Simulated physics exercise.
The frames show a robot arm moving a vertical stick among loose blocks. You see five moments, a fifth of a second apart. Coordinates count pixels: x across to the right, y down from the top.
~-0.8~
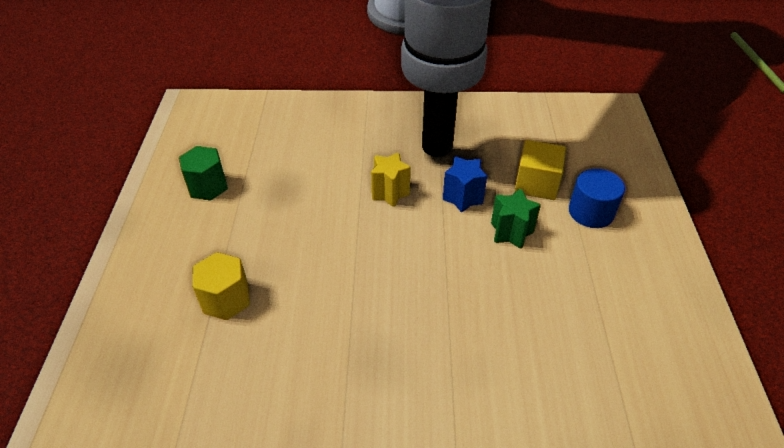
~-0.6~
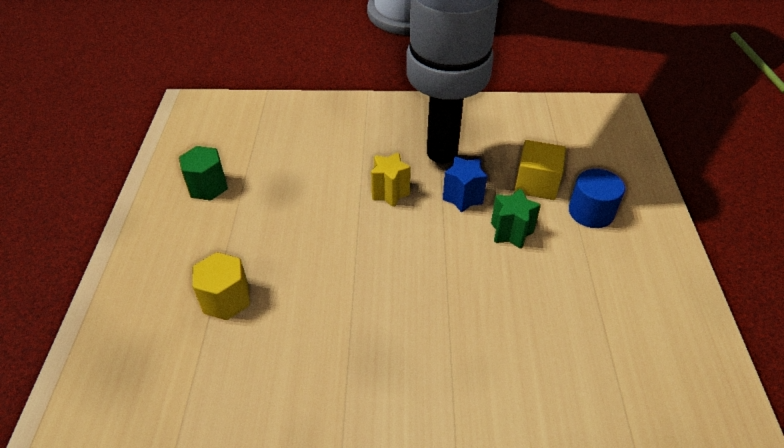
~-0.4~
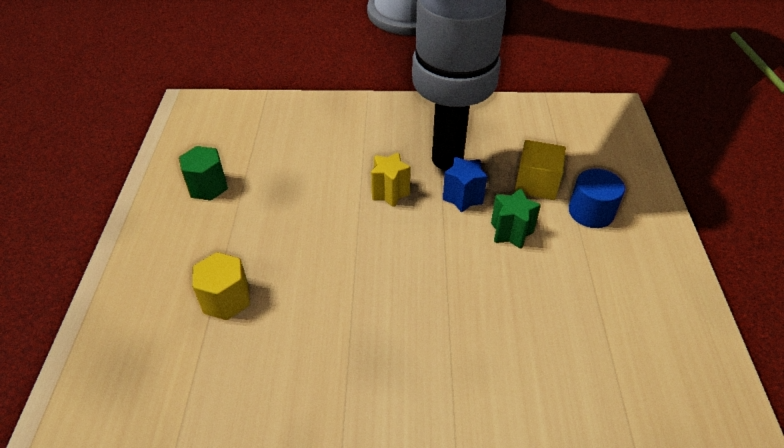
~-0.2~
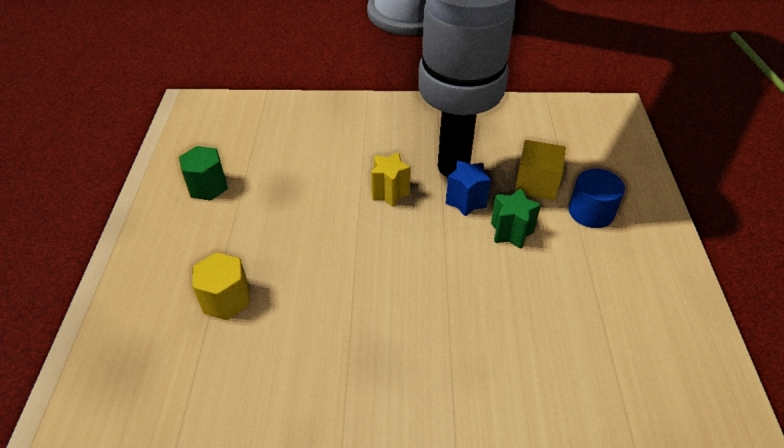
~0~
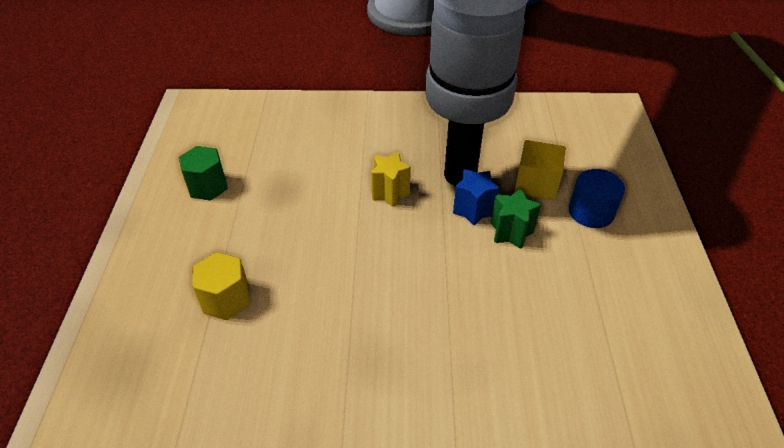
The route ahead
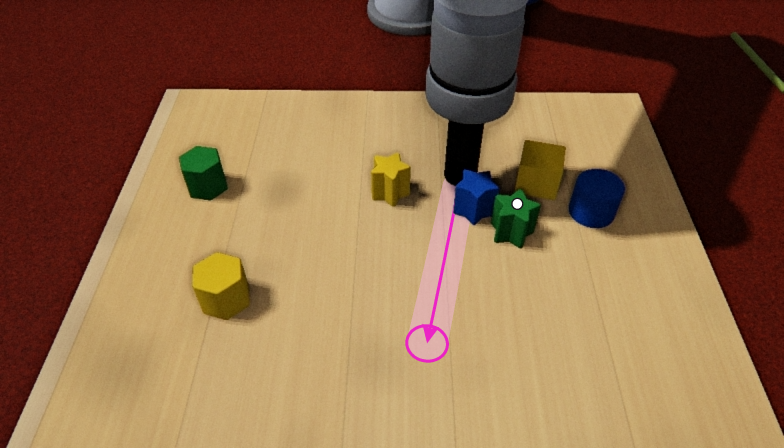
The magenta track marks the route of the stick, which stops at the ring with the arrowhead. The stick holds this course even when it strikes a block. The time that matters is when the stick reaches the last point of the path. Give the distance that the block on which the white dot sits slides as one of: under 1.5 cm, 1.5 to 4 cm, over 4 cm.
Once the path is done, the block on which the white dot sits lies within 1.5 cm of its present place.
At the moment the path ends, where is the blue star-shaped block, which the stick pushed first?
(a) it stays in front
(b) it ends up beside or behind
I'll go with b - it ends up beside or behind.
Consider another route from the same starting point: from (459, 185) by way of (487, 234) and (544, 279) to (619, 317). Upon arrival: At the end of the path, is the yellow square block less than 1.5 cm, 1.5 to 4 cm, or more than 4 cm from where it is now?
Displacement: Within 1.5 cm.
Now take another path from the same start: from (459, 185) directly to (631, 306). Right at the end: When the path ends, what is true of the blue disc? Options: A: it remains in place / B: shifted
That would be A.
The line goes in a line from (459, 185) to (427, 343); the dot is on the green star-shaped block.
What follows on the original path. One third of the way, stick (451, 223); blue star-shaped block (488, 208), turned 80° anticlockwise; green star-shaped block (526, 209), turned 15° anticlockwise.
Two thirds of the way, stick (440, 277); blue star-shaped block (488, 211), turned 90° anticlockwise; green star-shaped block (526, 209), turned 15° anticlockwise.
At the end, stick (428, 336); yellow star-shaped block unmoved; blue star-shaped block (488, 211), turned 90° anticlockwise; green star-shaped block (526, 209), turned 15° anticlockwise.
